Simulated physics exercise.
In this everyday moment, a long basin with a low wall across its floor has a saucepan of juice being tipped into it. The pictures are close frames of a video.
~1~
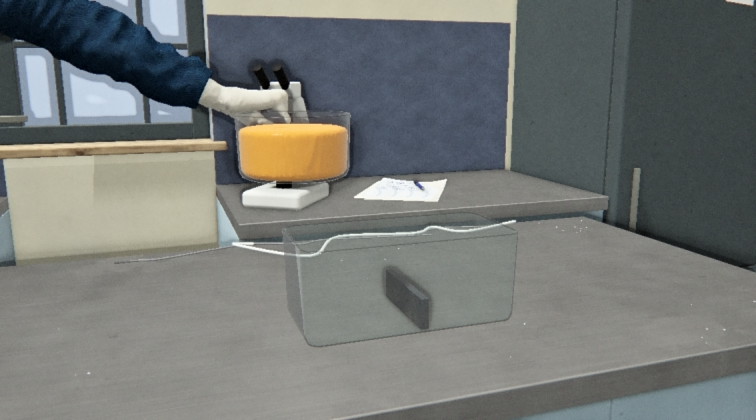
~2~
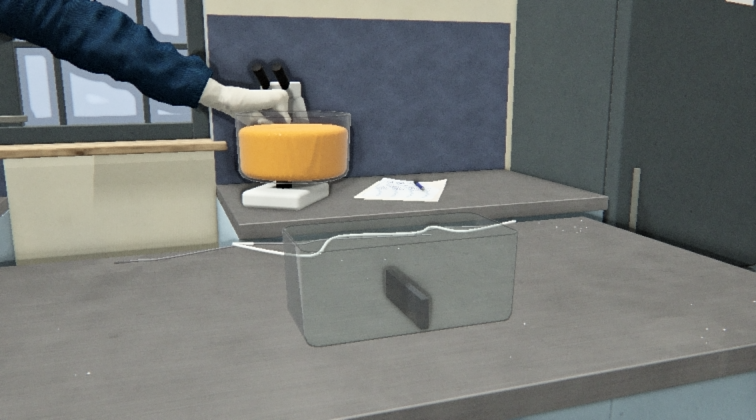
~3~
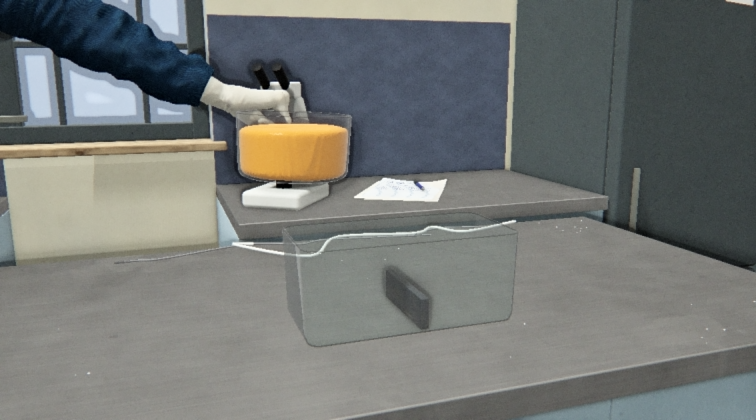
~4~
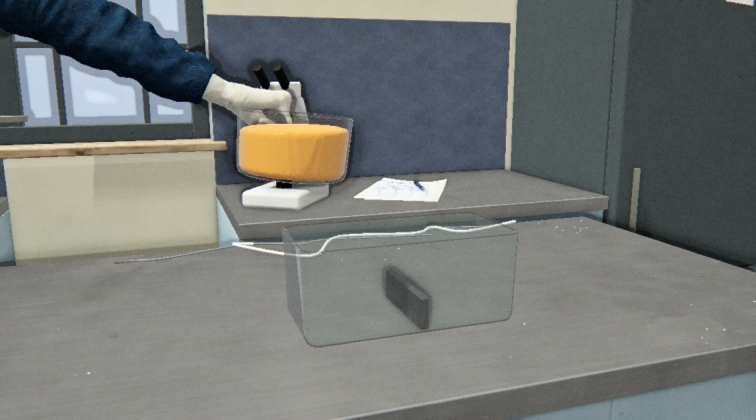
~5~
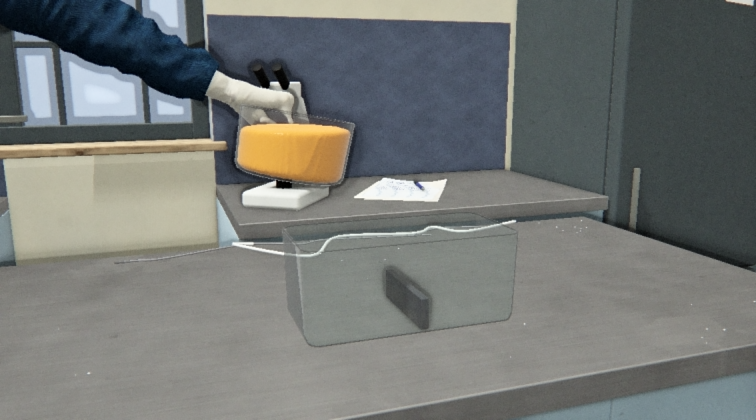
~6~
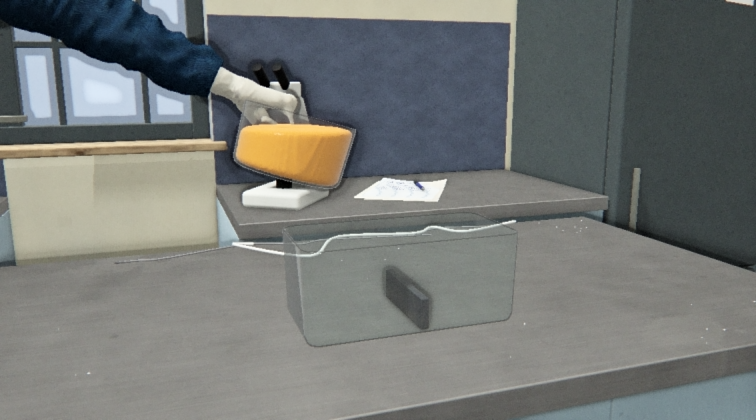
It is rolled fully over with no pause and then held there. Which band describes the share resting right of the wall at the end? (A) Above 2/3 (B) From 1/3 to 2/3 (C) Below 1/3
C, below 1/3.
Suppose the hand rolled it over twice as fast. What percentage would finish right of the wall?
Around 20 per cent ends up there.
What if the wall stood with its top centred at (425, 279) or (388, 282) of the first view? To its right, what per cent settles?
That'd be about 5 percent for the first and about 50 percent for the other.
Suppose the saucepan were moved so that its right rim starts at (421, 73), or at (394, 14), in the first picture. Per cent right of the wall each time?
75 and 80 per cent.
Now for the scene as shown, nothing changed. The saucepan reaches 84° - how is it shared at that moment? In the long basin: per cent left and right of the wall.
15 % left, 5 % right.
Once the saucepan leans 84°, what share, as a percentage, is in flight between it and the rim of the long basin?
Around 35 in a hundred, more or less.
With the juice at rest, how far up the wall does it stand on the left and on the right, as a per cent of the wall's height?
I get 70 % for the left and 20 % for the right.
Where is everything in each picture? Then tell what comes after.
In the first frame, tilt 0°; pouring edge (347, 114); surface from (238, 130) to (344, 127); the long basin's rim runs from (292, 240) to (496, 223); the wall's top is at (406, 284).
In the second frame, tilt 1°; pouring edge (347, 115); surface from (239, 130) to (344, 127).
In the third frame, tilt 3°; pouring edge (348, 117); surface from (239, 130) to (345, 128).
In the fourth frame, tilt 6°; pouring edge (349, 120); surface from (240, 130) to (345, 129).
In the fifth frame, tilt 11°; pouring edge (351, 125); surface from (241, 130) to (347, 130).
In the sixth frame, tilt 16°; pouring edge (352, 131); surface from (241, 131) to (348, 130).
A moment on, the saucepan is tipped on its side and 44 per cent is still to pour, 16 is left of the wall and 4 right of it.
Next, the saucepan is tipped right over and 4 per cent is still to pour, 74 is left of the wall and 17 right of it.
Then the saucepan is tipped right over and 0 per cent is still to pour, 79 is left of the wall and 19 right of it.
Later the saucepan is tipped right over and 0 per cent is still to pour, 78 is left of the wall and 20 right of it.
At rest 78 per cent lies left of the wall, 20 right of it and 2 outside.
